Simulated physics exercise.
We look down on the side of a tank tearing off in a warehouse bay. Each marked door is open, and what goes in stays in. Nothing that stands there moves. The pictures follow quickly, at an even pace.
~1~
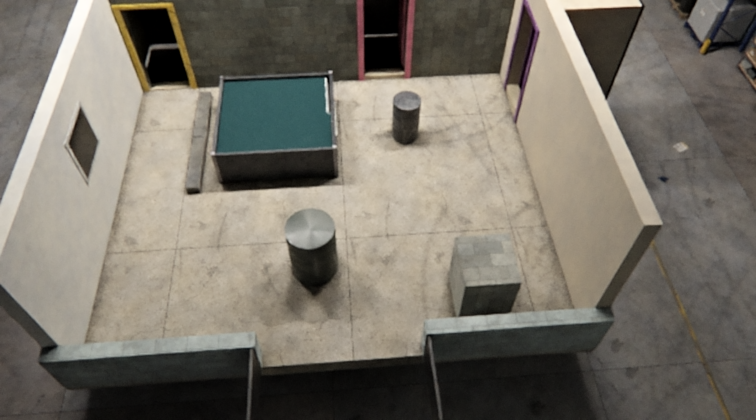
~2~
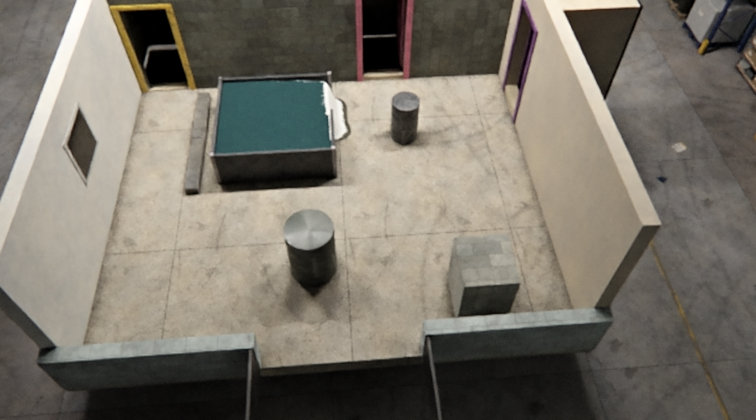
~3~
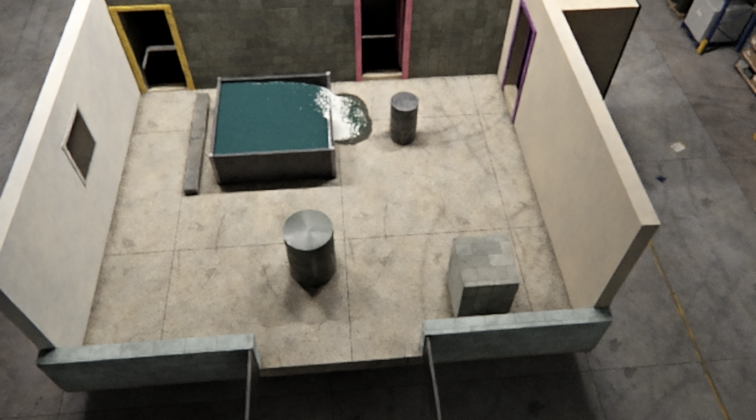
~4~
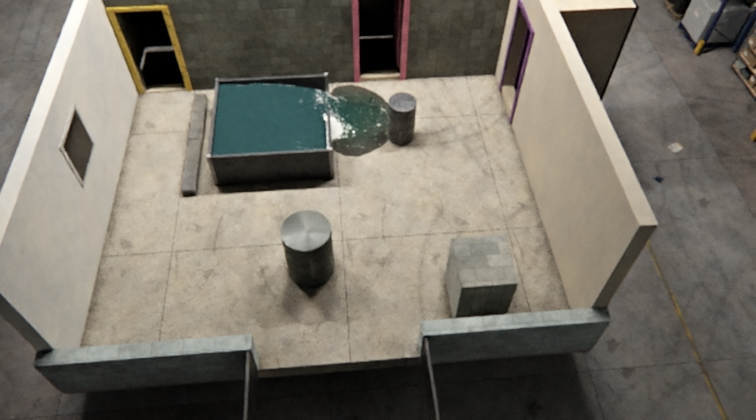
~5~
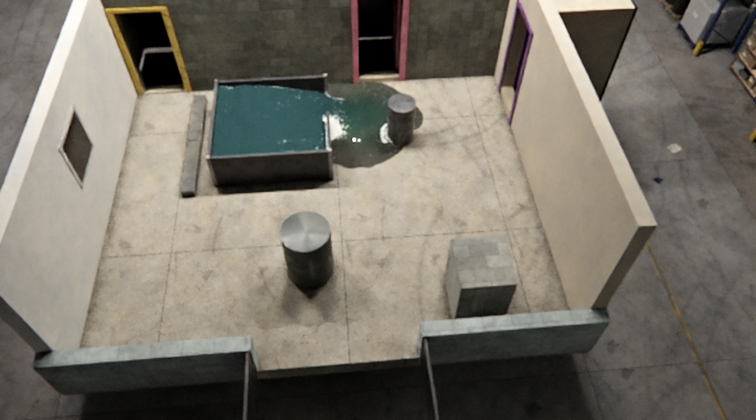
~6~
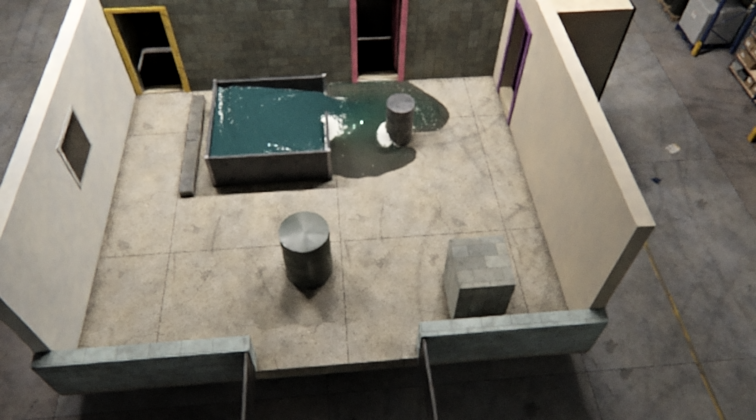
Dark green water fills an open, grey-walled tank at the back left of a pale-floored bay in a warehouse, seen from high above. Yellow, pink and purple doorways line the walls, with two grey cylinders and a grey block standing on the floor. Water bursts through the tank's right side, spreads rightward in a widening sheet, and wraps around the smaller cylinder as the surface ripples.
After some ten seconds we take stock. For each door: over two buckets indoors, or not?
One by one: The pink door floods; the yellow door holds within the limit; the purple door floods.
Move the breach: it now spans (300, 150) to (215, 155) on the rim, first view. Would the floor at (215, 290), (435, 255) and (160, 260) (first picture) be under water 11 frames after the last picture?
In turn: Covered, covered, awash.
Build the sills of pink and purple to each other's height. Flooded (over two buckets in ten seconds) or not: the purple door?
In short: The purple one lets more in.
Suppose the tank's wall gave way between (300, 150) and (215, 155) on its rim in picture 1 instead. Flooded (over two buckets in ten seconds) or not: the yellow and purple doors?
The yellow door floods; the purple door holds.
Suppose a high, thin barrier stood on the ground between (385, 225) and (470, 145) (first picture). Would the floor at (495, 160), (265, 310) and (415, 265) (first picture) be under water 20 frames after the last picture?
In turn: Wet, no water, clear.
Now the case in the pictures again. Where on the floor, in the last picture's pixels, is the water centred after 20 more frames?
Around (362, 137).
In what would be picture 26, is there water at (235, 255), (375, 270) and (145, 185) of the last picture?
As listed: No water, covered, no water.
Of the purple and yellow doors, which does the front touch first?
It is the door marked purple.
A moment on, water covers 20 % of the floor; the pink door under two buckets in, the yellow door not reached, the purple door wet at the sill, nothing in.
Next, water covers 30 % of the floor; the pink door over two buckets in, the yellow door not reached, the purple door over two buckets in.
Then, water covers 40 % of the floor; the pink door over two buckets in, the yellow door not reached, the purple door far over two buckets in.
Later, water covers 55 % of the floor; the pink door far over two buckets in, the yellow door not reached, the purple door far over two buckets in.
In the end, water covers 80 % of the floor; the pink door far over two buckets in, the yellow door not reached, the purple door far over two buckets in.
